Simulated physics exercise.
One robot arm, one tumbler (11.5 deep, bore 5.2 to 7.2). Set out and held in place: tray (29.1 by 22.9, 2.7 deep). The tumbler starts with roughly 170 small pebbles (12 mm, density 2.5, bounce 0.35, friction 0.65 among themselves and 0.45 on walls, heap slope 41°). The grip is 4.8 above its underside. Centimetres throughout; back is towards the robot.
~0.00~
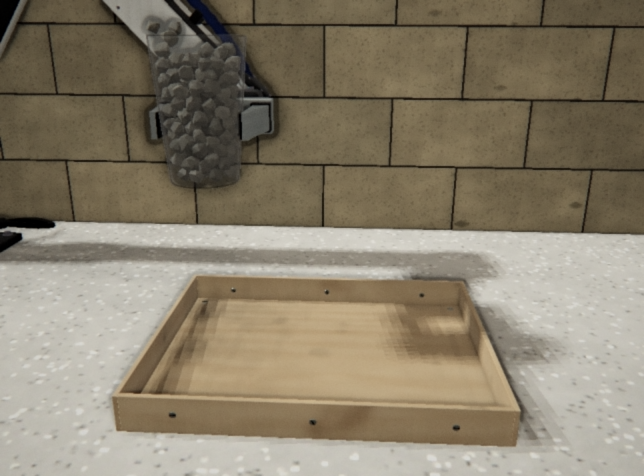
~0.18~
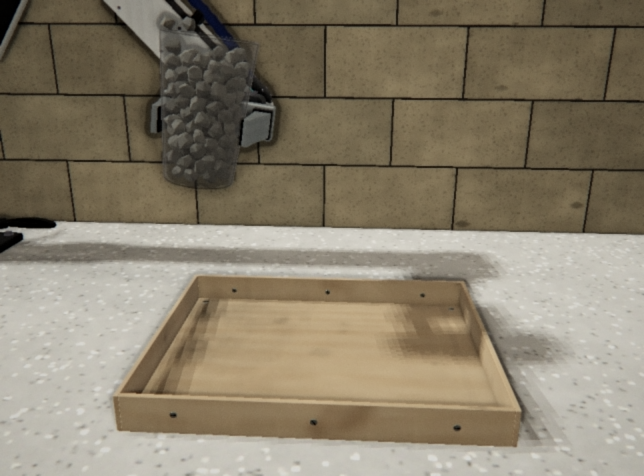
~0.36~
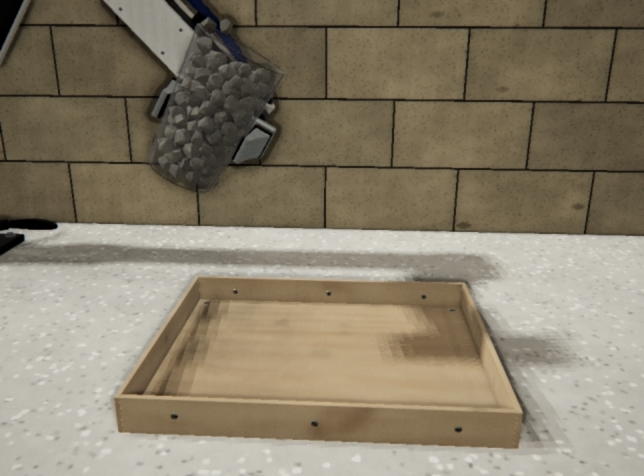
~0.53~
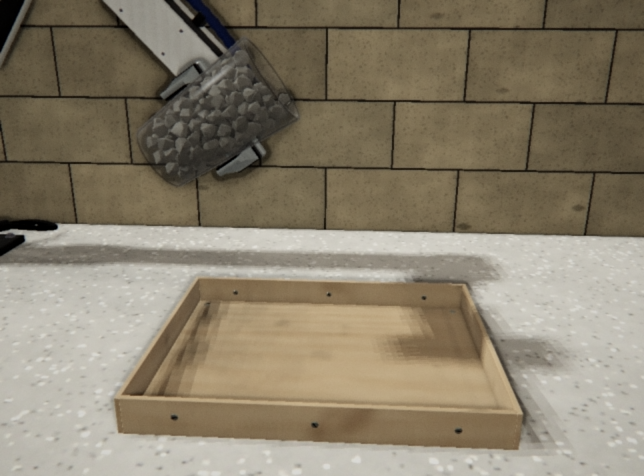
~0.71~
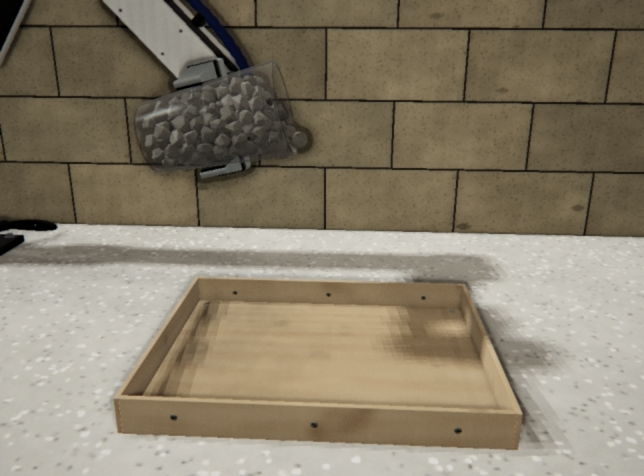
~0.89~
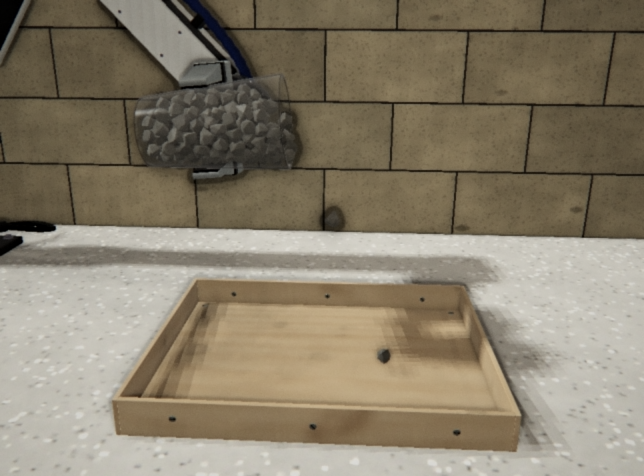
In this clip, a robot arm holds a clear tumbler heaped with small grey pebbles and tilts it rightward until it lies nearly sideways, and a pebble drops from its mouth while another lands in the wooden tray below.
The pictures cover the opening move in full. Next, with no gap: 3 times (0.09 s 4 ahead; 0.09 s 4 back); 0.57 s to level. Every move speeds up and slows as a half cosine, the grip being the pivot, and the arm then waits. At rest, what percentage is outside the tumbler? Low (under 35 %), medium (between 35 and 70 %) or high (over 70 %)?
Outside the tumbler the share is high, over 70 %.
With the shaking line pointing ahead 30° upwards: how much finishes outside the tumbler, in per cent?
Some 100 per cent.
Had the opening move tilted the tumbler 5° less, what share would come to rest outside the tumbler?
In that case some 75 per cent.
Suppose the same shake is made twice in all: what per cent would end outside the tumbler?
It would be near 85 per cent.
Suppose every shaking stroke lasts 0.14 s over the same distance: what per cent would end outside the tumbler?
In that case some 65 per cent.
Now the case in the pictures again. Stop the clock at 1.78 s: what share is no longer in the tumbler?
Some 90 per cent.
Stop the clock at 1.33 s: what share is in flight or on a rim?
Roughly 10 per cent.
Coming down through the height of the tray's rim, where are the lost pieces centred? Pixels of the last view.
Around (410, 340).
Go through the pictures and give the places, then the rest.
The tumbler middle at (201, 113), level; upper third of the load around (199, 67), from x 150 to 235, top at y 25; 172 in the tumbler, in the first picture.
The tumbler middle at (204, 113), tilted 8° forward; upper third of the load around (205, 70), from x 165 to 245, top at y 25, in the second picture.
The tumbler middle at (209, 116), tilted 29° forward; upper third of the load around (220, 77), from x 165 to 265, top at y 25, in the third picture.
The tumbler middle at (214, 120), tilted 56° forward; upper third of the load around (233, 94), from x 155 to 285, top at y 60, in the fourth picture.
The tumbler middle at (215, 124), tilted 77° forward; upper third of the load around (229, 105), from x 150 to 300, top at y 80, in the fifth picture.
The tumbler middle at (214, 127), tilted 85° forward; upper third of the load around (222, 112), from x 150 to 385, top at y 90; 170 in the tumbler, 1 in the tray, 1 in flight or on a rim, in the sixth picture.
After 1.33 s, tilted 85° forward, highest piece 21 above the table; 120 in the tray, 30 in the tumbler, 4 on the table or floor, 18 in flight or on a rim.
After 1.78 s, tilted 28° forward, highest piece 25 above the table; 149 in the tray, 19 in the tumbler, 4 on the table or floor.
After 2.20 s, level, highest piece 19 above the table; 149 in the tray, 19 in the tumbler, 4 on the table or floor.
After 3.25 s, level, highest piece 19 above the table; 149 in the tray, 19 in the tumbler, 4 on the table or floor.
In the end, 149 in the tray, 19 in the tumbler, 4 on the table or floor. That is 89 % outside the tumbler.
